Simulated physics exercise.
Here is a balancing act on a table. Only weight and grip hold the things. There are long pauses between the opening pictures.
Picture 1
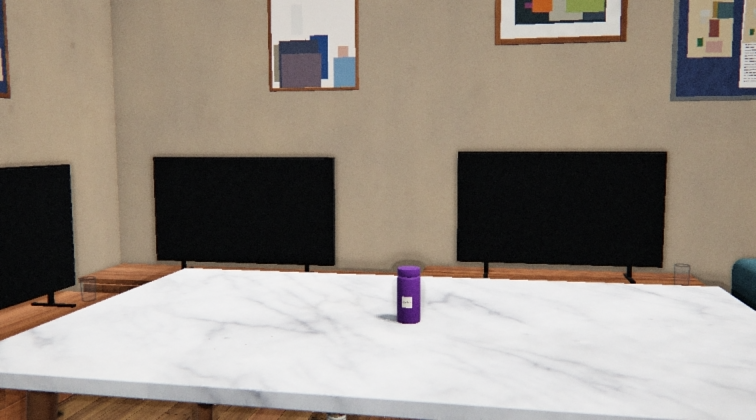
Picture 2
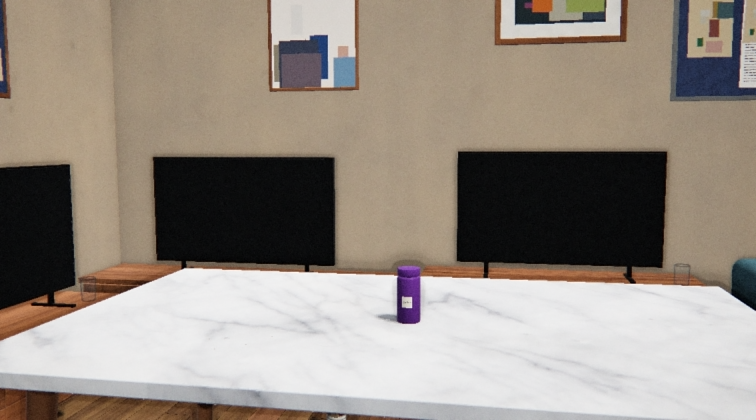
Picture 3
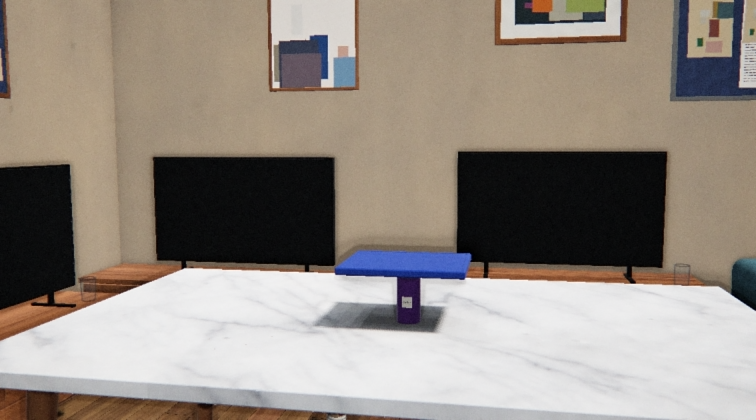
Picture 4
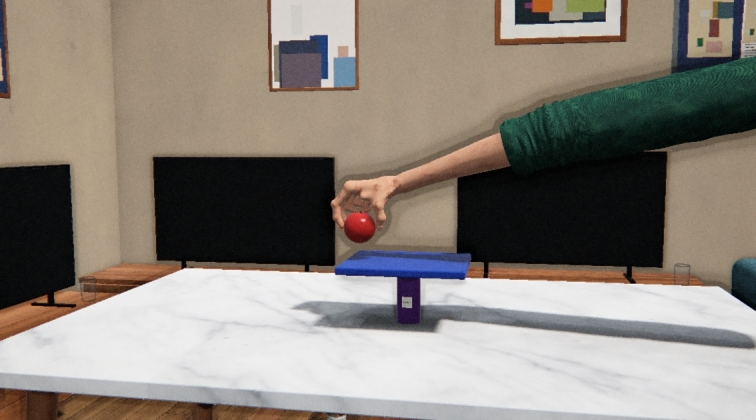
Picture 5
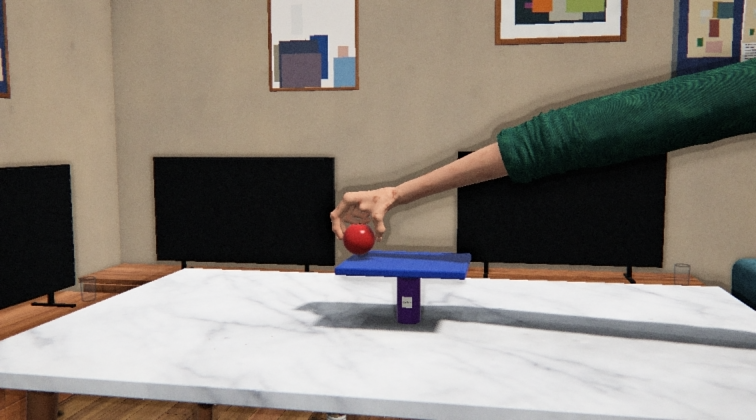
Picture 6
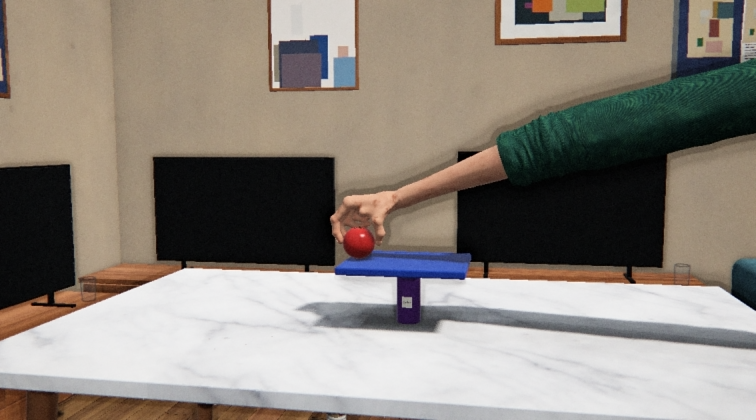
A hand lowers a red tomato onto the left side of a blue board that has appeared atop a purple shaker.
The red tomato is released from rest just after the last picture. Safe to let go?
It gives way.
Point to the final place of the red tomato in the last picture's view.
Around (345, 303).
Then, 0.40 s on from there, red tomato now fallen; blue lid turned 39° from how it was put.
Then, 0.60 s on from there, blue lid turned 66° from how it was put.
Then, 0.80 s on from there, blue lid now fallen; purple shaker turned 41° from how it was put.
Then, 0.90 s on from there, purple shaker now fallen.
In the end, fallen, purple shaker, red tomato and blue lid. At the end, from the last picture's camera, red tomato near (345, 303). The stack loses its balance.
